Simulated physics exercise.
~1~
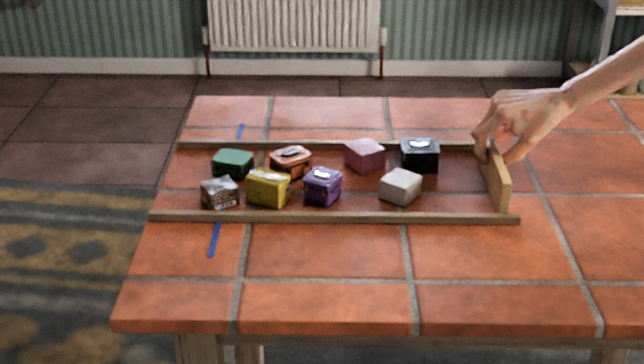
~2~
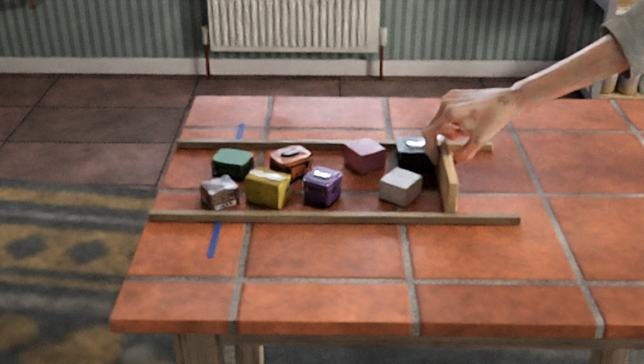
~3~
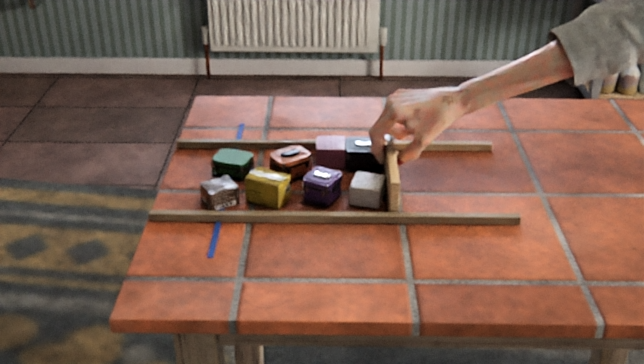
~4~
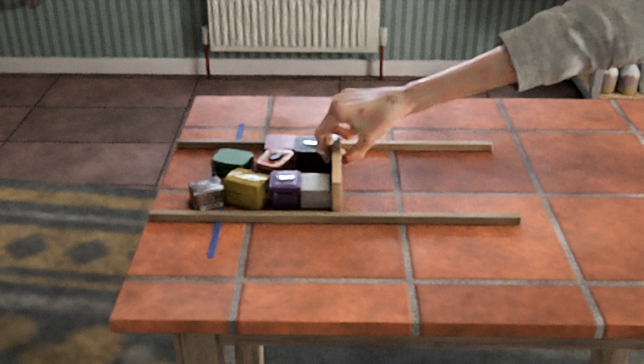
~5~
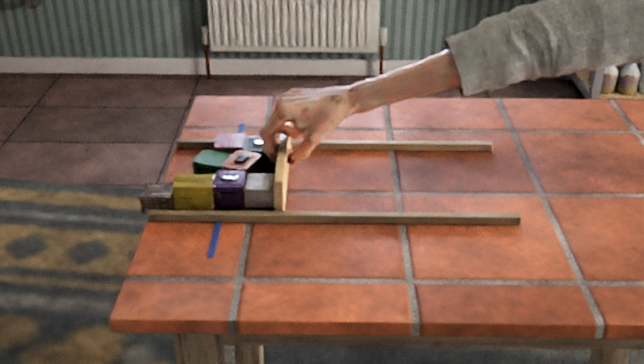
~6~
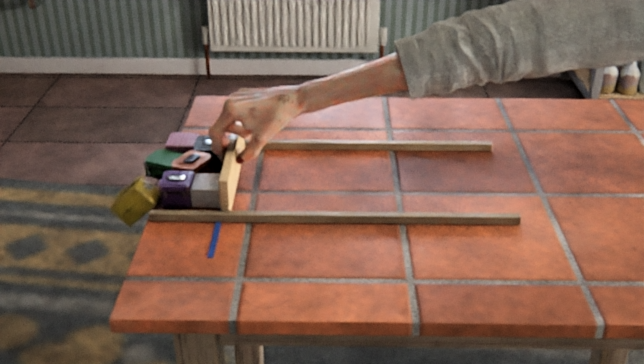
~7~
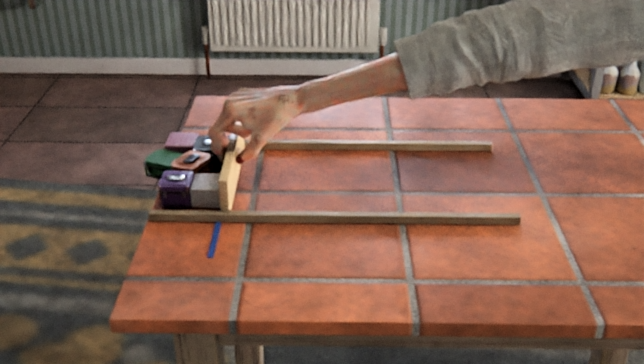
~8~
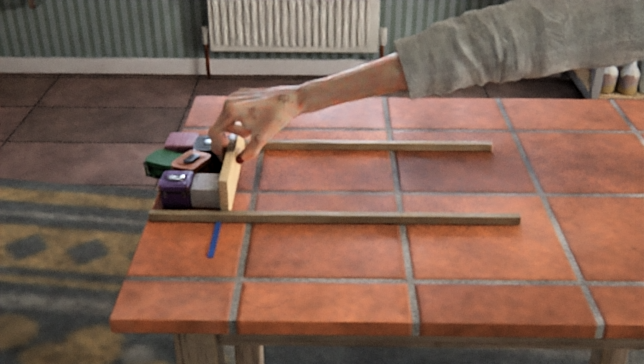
On a tiled table, a hand slides a board left, pushing two boxes off the end.
